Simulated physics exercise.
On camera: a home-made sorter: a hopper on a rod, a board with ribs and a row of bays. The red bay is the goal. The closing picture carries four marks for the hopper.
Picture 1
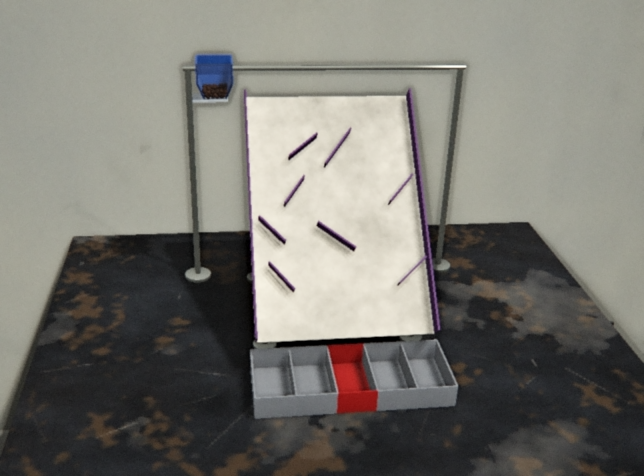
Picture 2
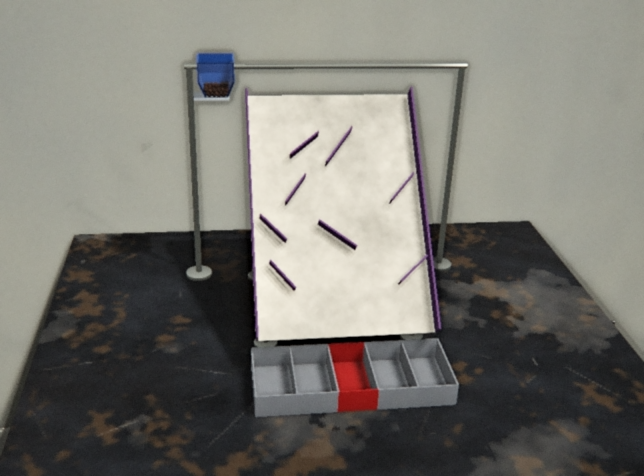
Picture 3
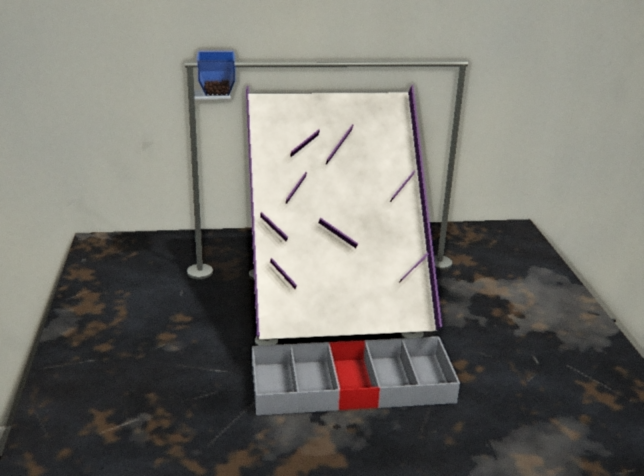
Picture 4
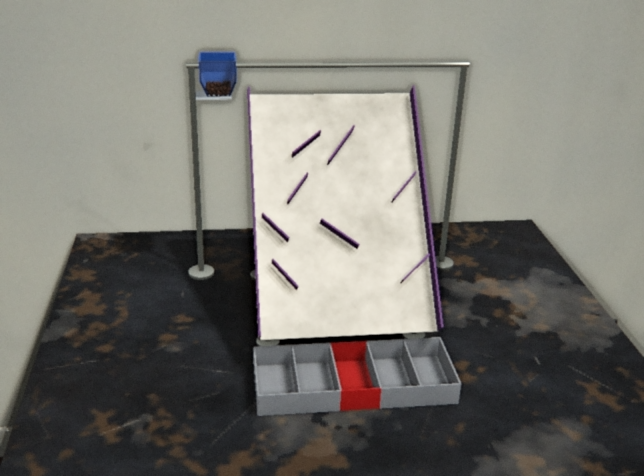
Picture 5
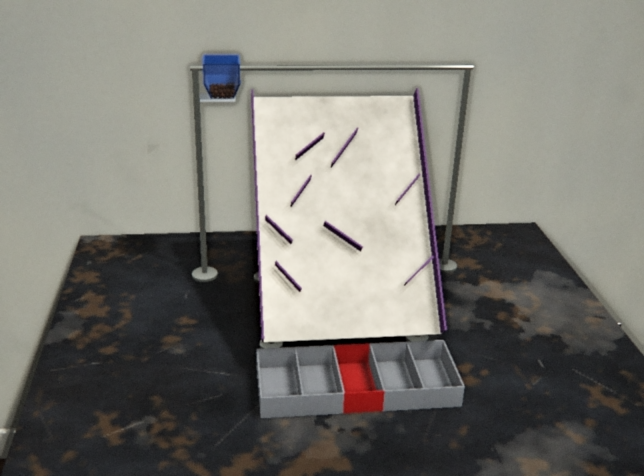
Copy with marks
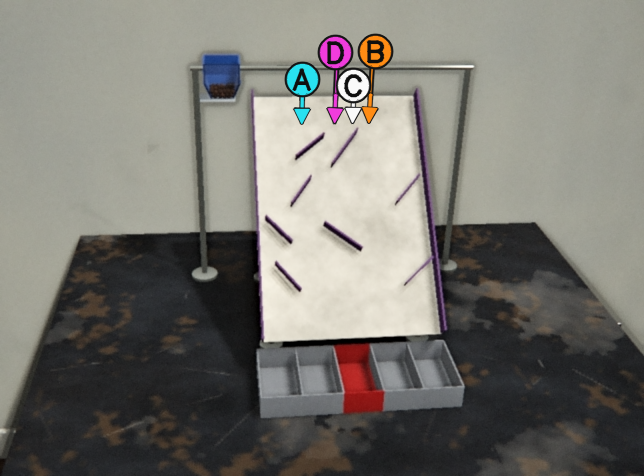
A tilted white board with dark ribs standing above grey bays and one red bay, a blue hopper staying still upper left.
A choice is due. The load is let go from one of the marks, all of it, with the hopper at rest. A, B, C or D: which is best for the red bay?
Use mark A.
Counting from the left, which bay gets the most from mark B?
The fourth.
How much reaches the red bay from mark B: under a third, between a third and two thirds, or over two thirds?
It is under a third.
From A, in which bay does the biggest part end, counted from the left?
The third.
On the marked copy, mark A meets the board at (301, 118); mark B meets the board at (369, 117); mark C meets the board at (352, 117); mark D meets the board at (334, 117).
If A is chosen, roughly half in the red bay, roughly a third in other bays, about a tenth outside the box.
If B is chosen, roughly a quarter in the red bay, the larger part in other bays.
If C is chosen, roughly a quarter in the red bay, roughly two thirds in other bays, about a tenth outside the box.
If D is chosen, about a tenth in the red bay, the larger part in other bays, just a few outside the box.
